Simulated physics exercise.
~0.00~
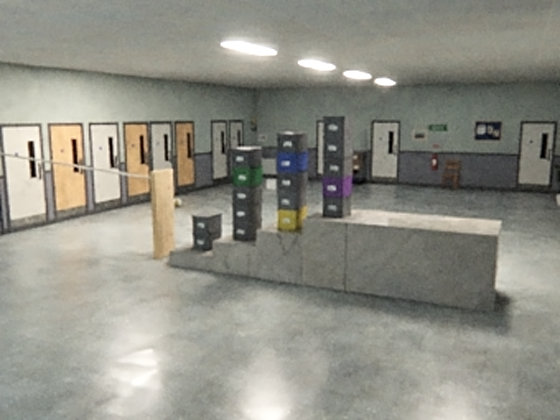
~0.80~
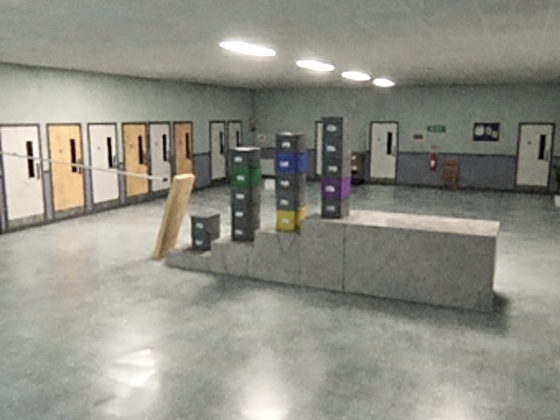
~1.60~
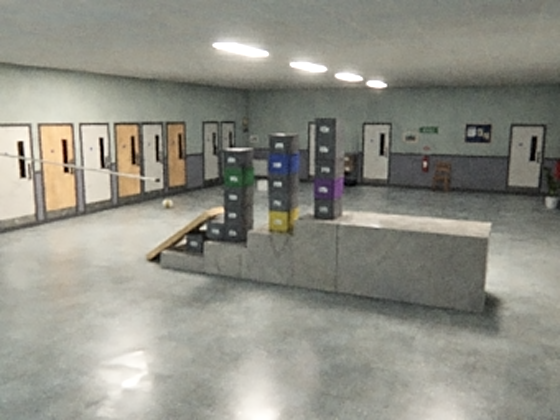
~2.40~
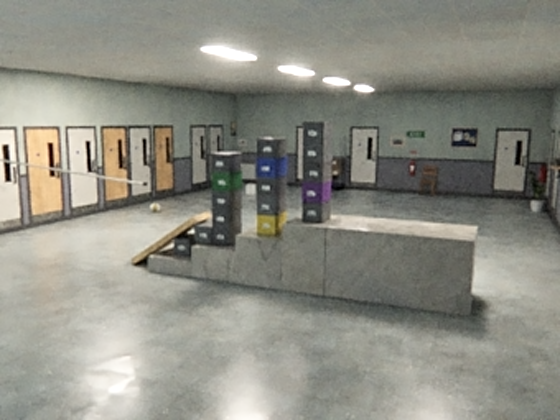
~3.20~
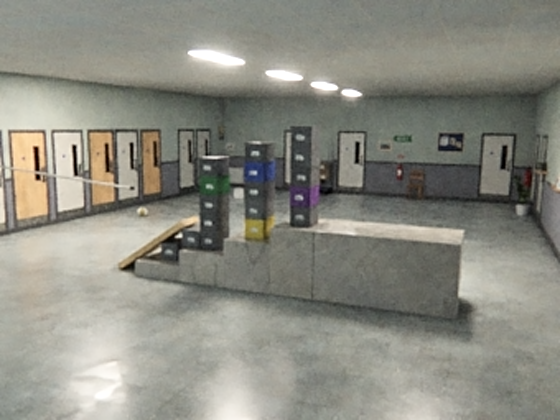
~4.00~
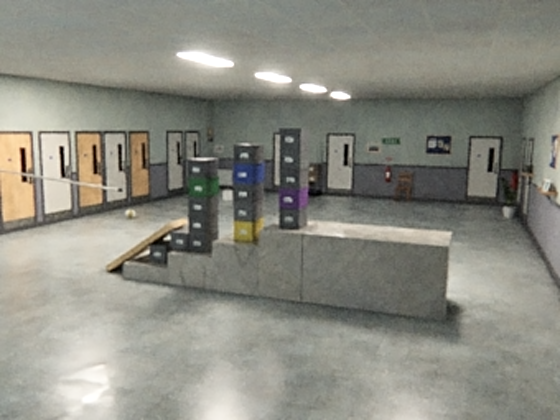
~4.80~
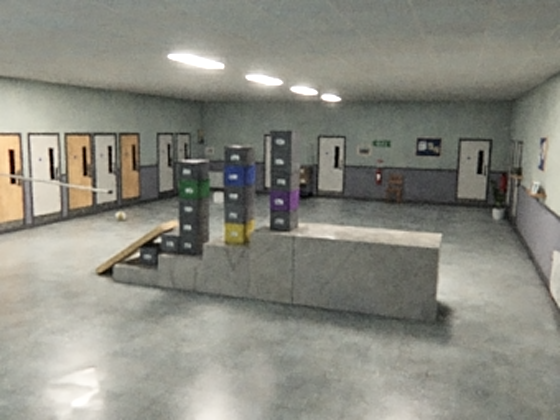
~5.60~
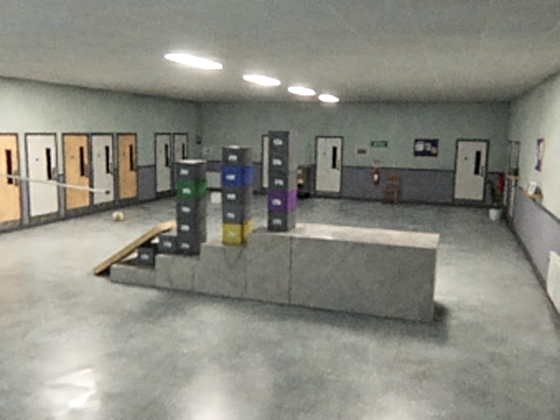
In the video, a pole from the left pushes an upright board, which tips right and comes to rest leaning against the lowest of several stacks of dark totes on stone steps. The camera pans slightly right, and the taller stacks with green, blue, yellow and purple totes remain standing.
